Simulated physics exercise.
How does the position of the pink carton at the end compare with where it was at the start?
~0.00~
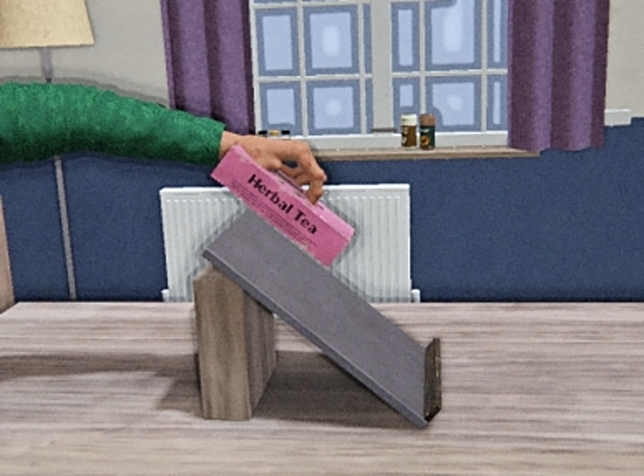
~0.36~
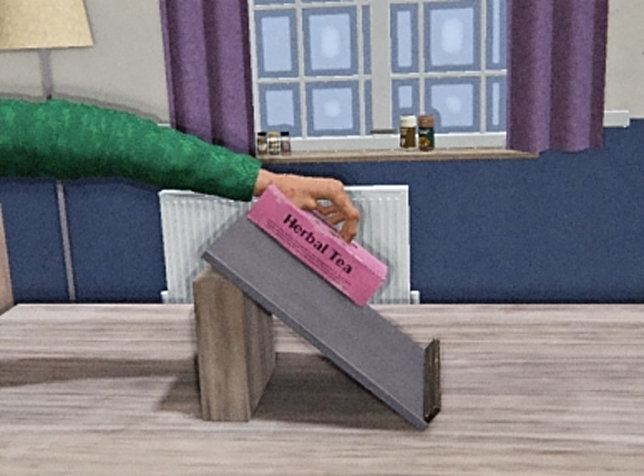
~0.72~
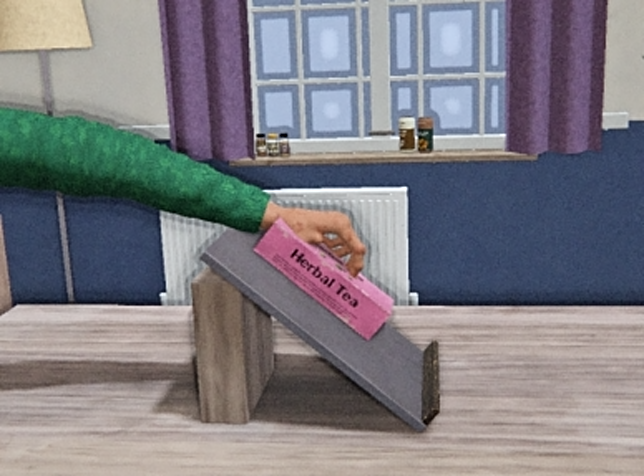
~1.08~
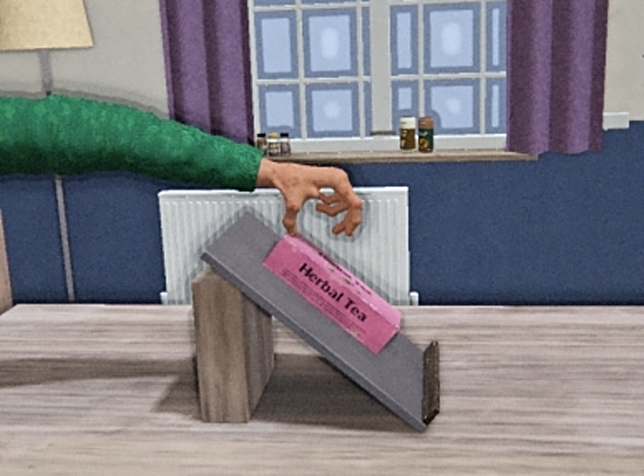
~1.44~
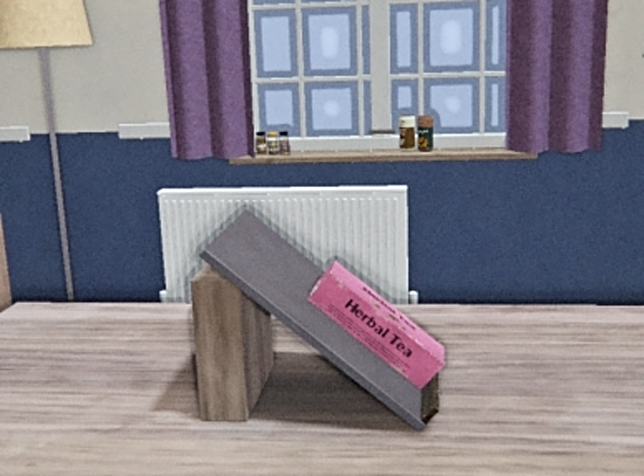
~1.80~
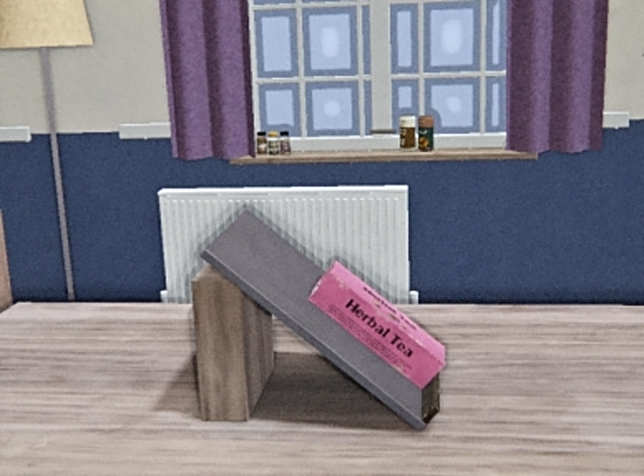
At the start the pink carton is held near the top of the sloping grey board, and by the end it rests lower down to the right, at the foot of the board.
